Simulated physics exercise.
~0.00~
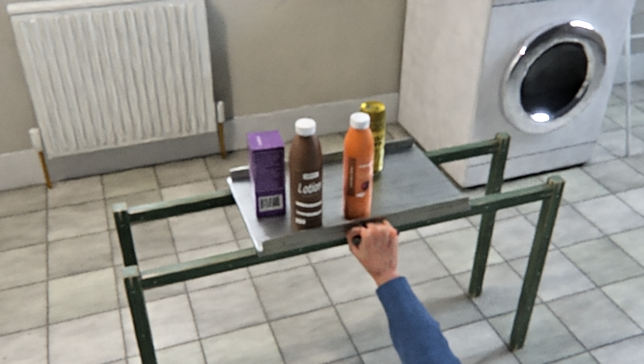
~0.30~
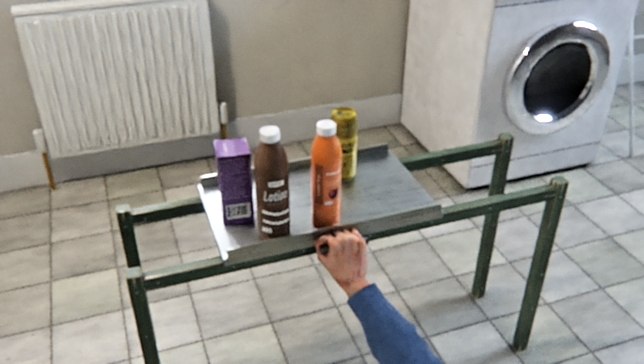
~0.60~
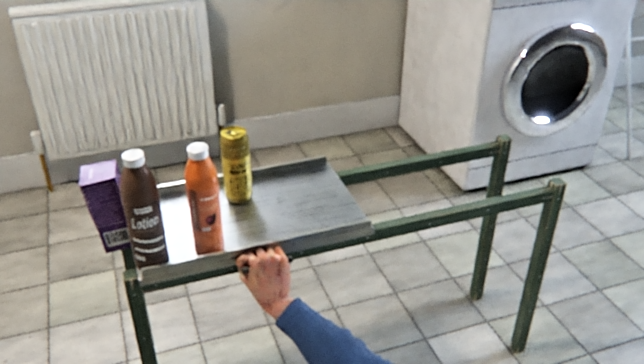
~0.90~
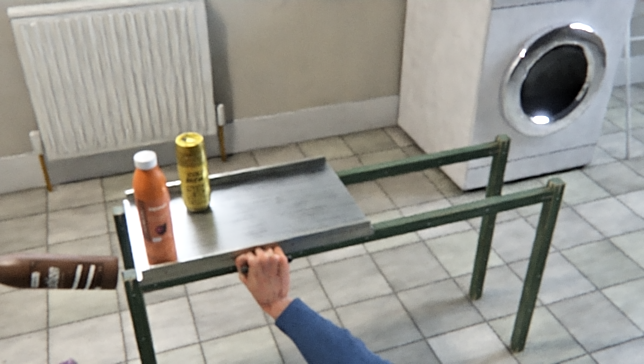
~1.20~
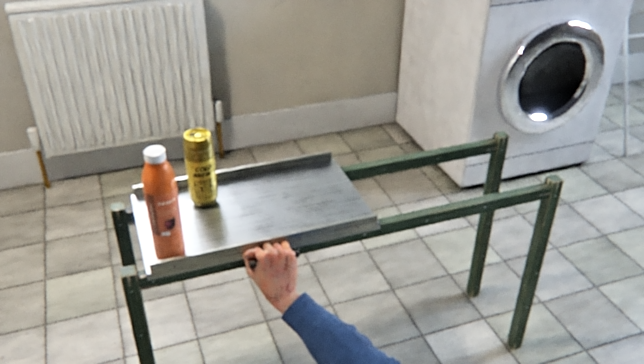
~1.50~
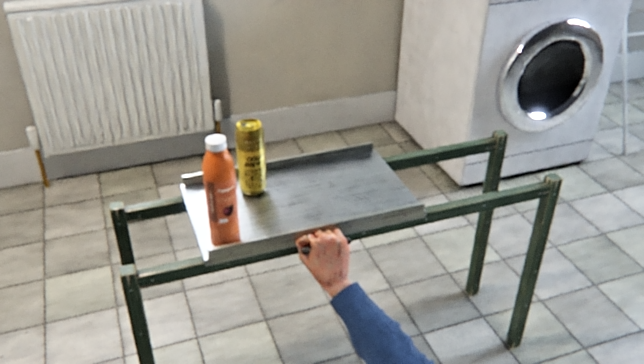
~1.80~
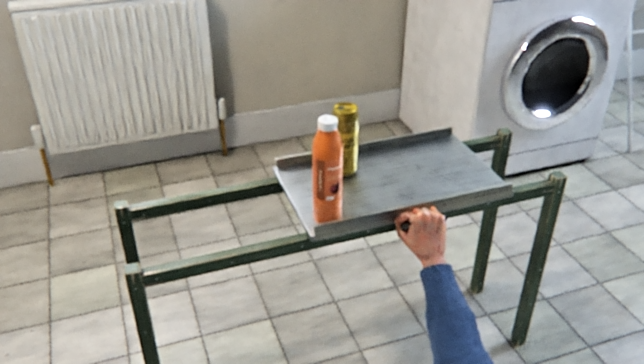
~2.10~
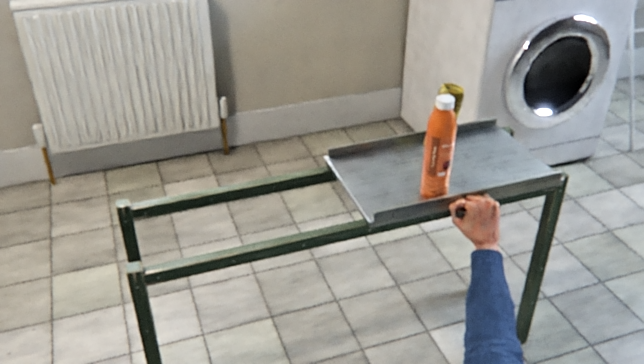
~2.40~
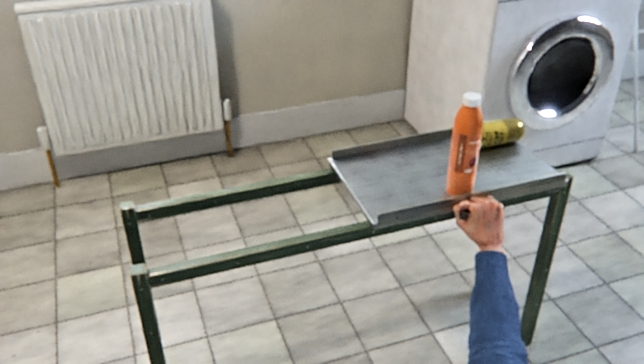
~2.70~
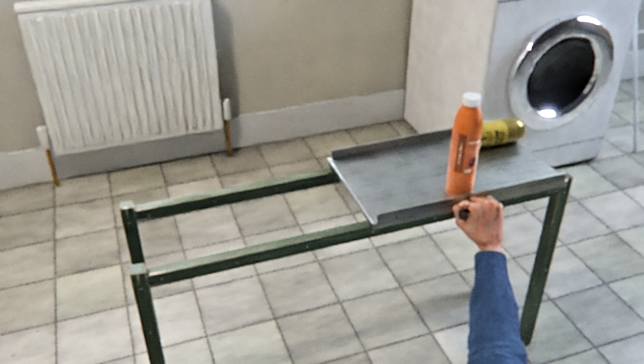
A hand jerks a tray left, dropping two items, then right, toppling the yellow can.
